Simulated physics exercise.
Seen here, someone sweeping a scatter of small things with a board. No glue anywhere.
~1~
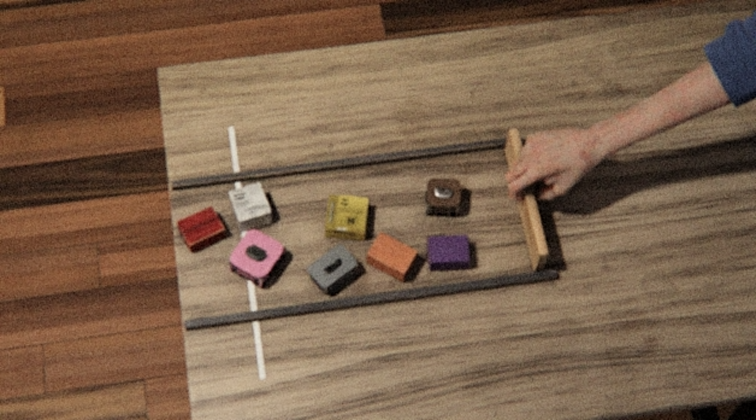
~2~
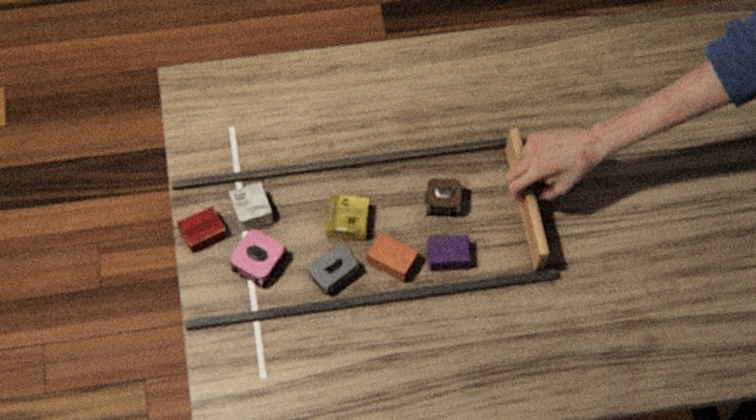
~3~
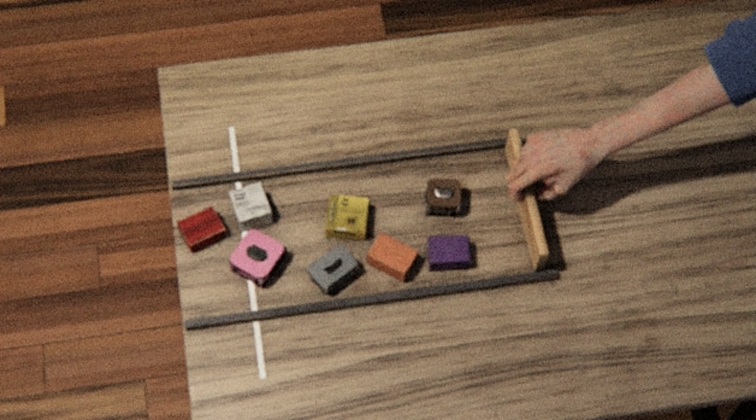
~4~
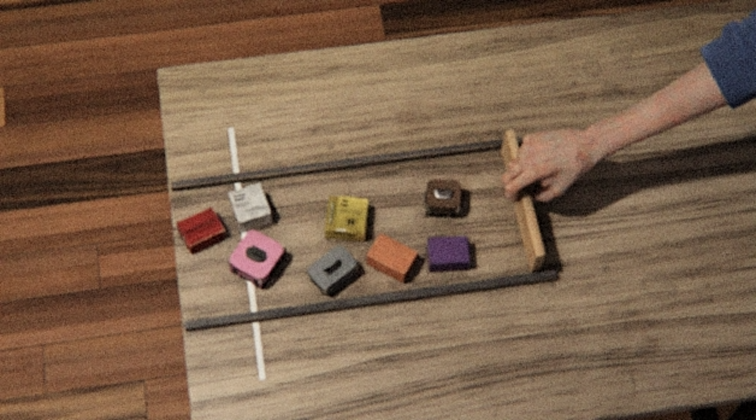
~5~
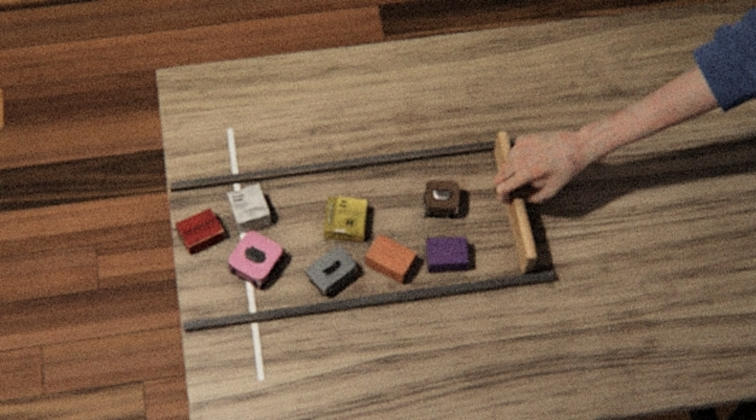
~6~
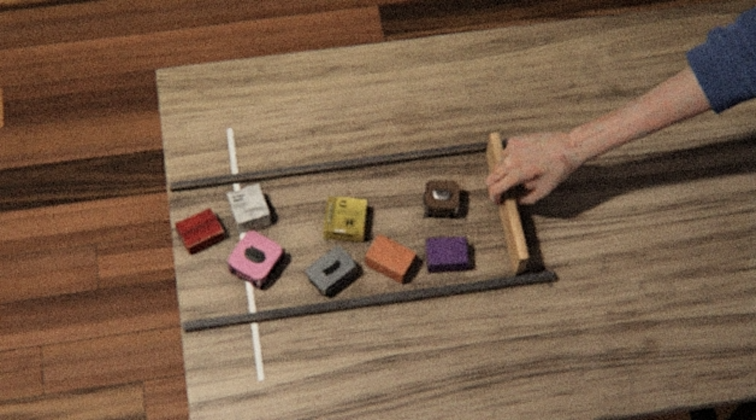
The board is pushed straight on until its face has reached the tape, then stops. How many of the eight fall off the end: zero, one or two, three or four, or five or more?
As it turns out, the number that fall off is three or four.
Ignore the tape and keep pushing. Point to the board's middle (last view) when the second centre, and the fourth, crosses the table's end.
Its middle is around (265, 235) and later (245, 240).
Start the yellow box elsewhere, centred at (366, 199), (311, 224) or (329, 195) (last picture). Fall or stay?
In that order, it remains up; stays on; remains up.
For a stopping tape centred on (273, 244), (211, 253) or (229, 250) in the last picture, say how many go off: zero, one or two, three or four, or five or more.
Taking them in turn, either one or two; five or over; 3 or 4.
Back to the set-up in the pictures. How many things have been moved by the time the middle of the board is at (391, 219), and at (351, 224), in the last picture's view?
By then 5, and 6.
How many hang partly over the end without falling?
Overhanging: 2.
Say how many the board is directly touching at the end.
It touches 2.
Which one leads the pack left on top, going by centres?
It is the grey case.
Soon after, none off yet; red box at rest near (200, 231); pink case at rest near (256, 260); white box at rest near (249, 209).
Then, none off yet; red box moving near (195, 232); pink case moved about its own width near (230, 254); white box moved a little near (229, 208).
At rest, the number that fall off is three or four; fallen, white box, pink case and red box.
